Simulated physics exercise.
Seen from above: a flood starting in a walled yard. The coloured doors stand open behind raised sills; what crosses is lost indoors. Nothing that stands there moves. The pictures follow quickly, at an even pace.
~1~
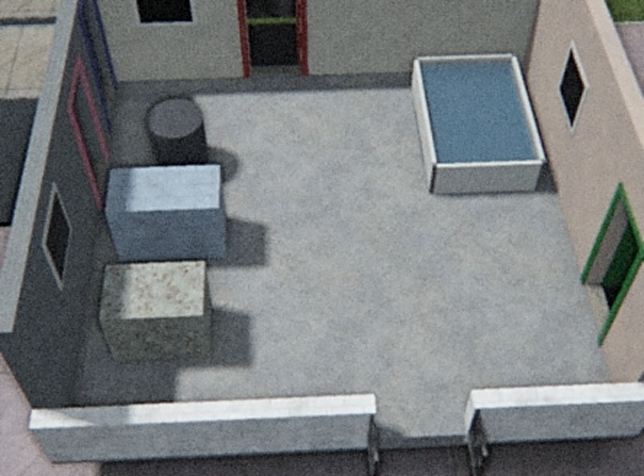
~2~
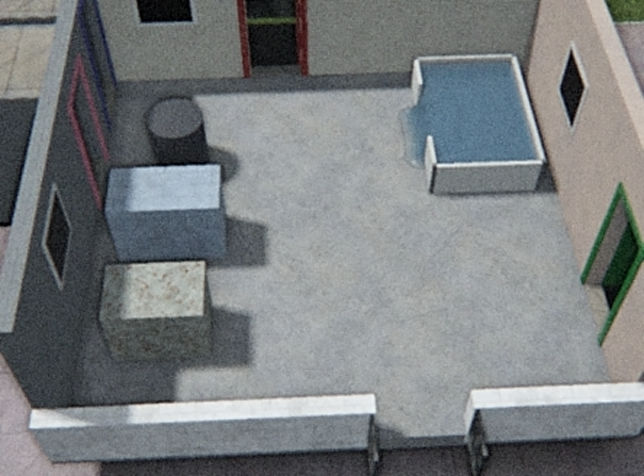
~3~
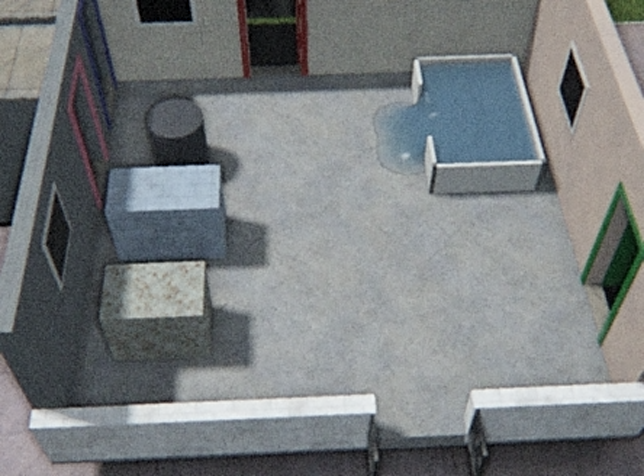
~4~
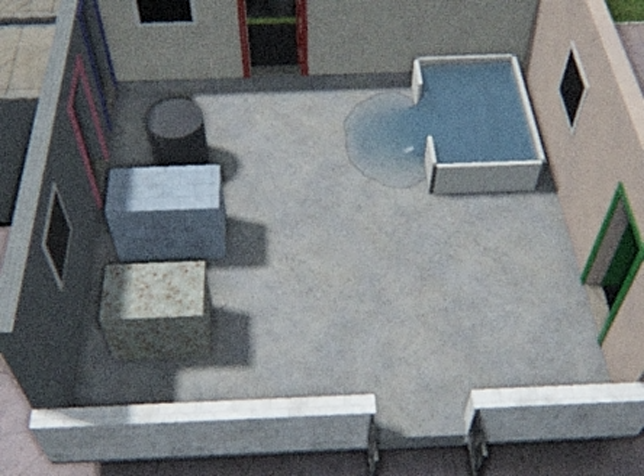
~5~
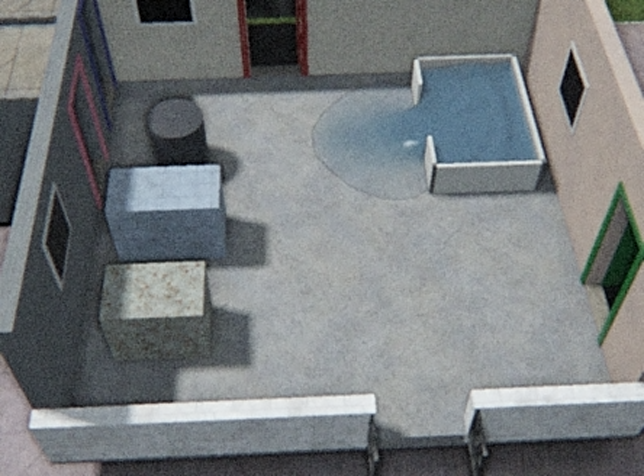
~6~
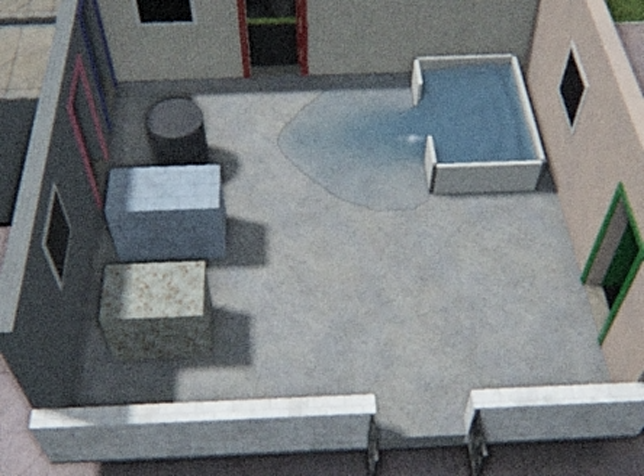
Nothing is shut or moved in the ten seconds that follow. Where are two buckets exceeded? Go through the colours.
One by one: The red door floods; the green door holds within the limit; the pink door floods; the blue door holds within the limit.
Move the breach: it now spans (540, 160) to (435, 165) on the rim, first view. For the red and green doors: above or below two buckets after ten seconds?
One by one: The red door keeps below it, the green door goes over.
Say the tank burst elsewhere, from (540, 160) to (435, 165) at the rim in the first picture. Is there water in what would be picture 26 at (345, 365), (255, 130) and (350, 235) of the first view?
One after the other: Covered, no water, free of water.
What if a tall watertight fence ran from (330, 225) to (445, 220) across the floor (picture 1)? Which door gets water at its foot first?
The one in red.
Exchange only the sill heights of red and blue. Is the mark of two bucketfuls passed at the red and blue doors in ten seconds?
My reading: Red lets less in, blue lets more in.
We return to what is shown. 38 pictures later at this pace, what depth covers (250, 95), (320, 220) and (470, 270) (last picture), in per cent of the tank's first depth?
Roughly 10, 2 and 0 per cent, in turn.
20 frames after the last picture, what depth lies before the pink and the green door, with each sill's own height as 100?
Near 270 and 0 in a hundred.
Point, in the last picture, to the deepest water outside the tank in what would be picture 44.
Roughly at (122, 216).
A moment on, water covers 25 % of the floor; the red door wet at the sill, nothing in, the green door not reached, the pink door not reached, the blue door not reached.
Next, water covers 40 % of the floor; the red door under two buckets in, the green door not reached, the pink door not reached, the blue door wet at the sill, nothing in.
Then, water covers 50 % of the floor; the red door over two buckets in, the green door not reached, the pink door under two buckets in, the blue door wet at the sill, nothing in.
Later, water covers 60 % of the floor; the red door over two buckets in, the green door not reached, the pink door far over two buckets in, the blue door wet at the sill, nothing in.
In the end, water covers 80 % of the floor; the red door far over two buckets in, the green door not reached, the pink door far over two buckets in, the blue door wet at the sill, nothing in.
